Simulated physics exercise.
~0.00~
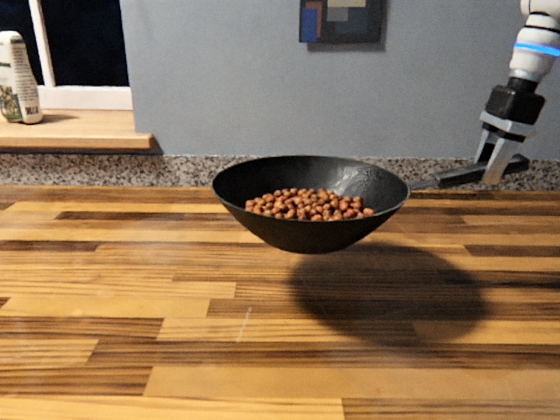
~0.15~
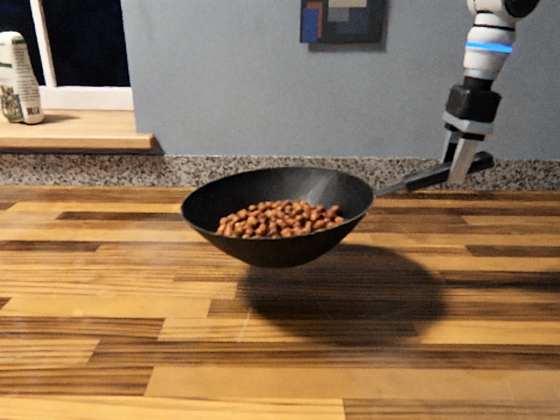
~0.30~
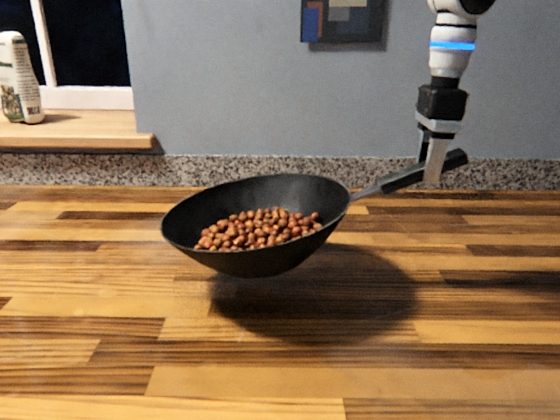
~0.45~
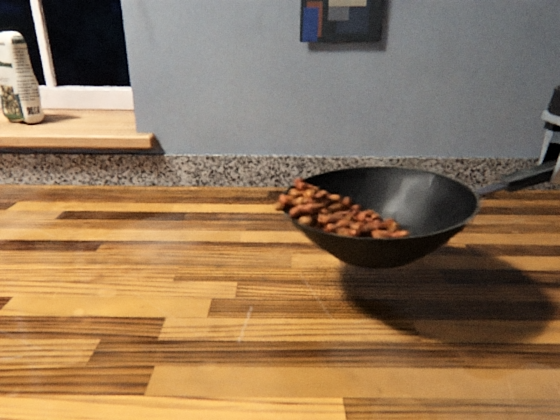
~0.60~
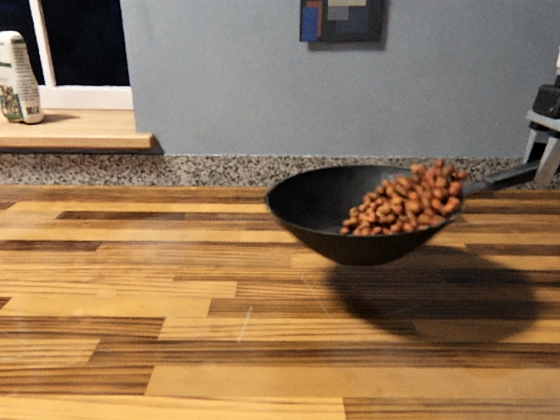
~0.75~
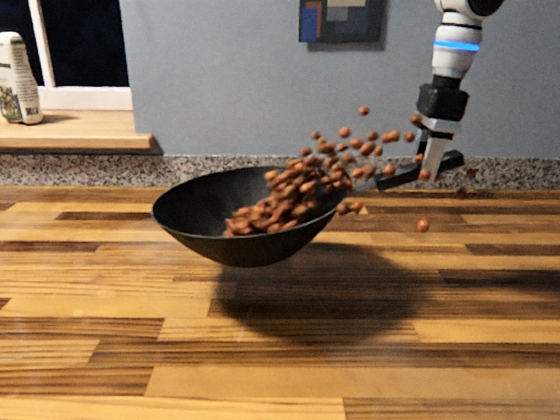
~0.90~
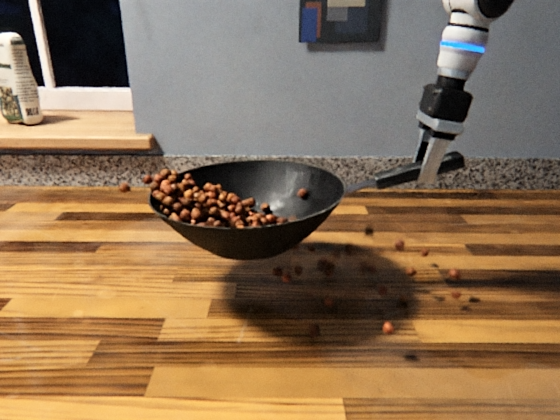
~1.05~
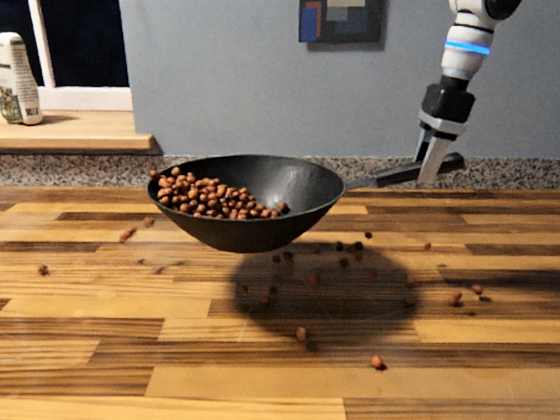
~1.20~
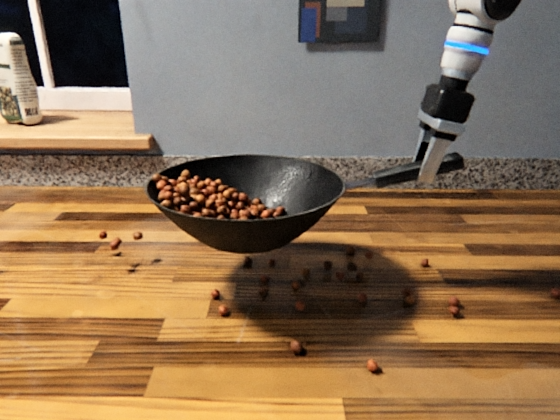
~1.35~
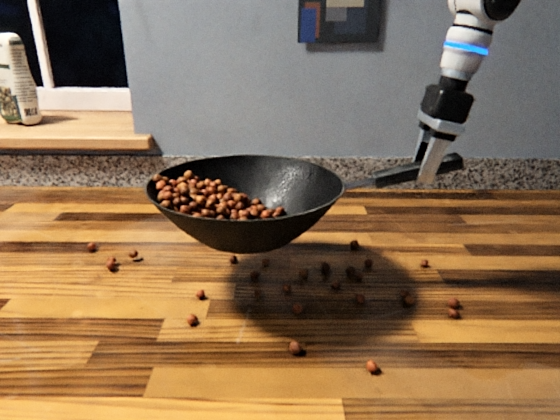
Hazelnuts spilling over the edge of a black wok swung sideways by a robot arm, some scattering across the striped wooden counter.
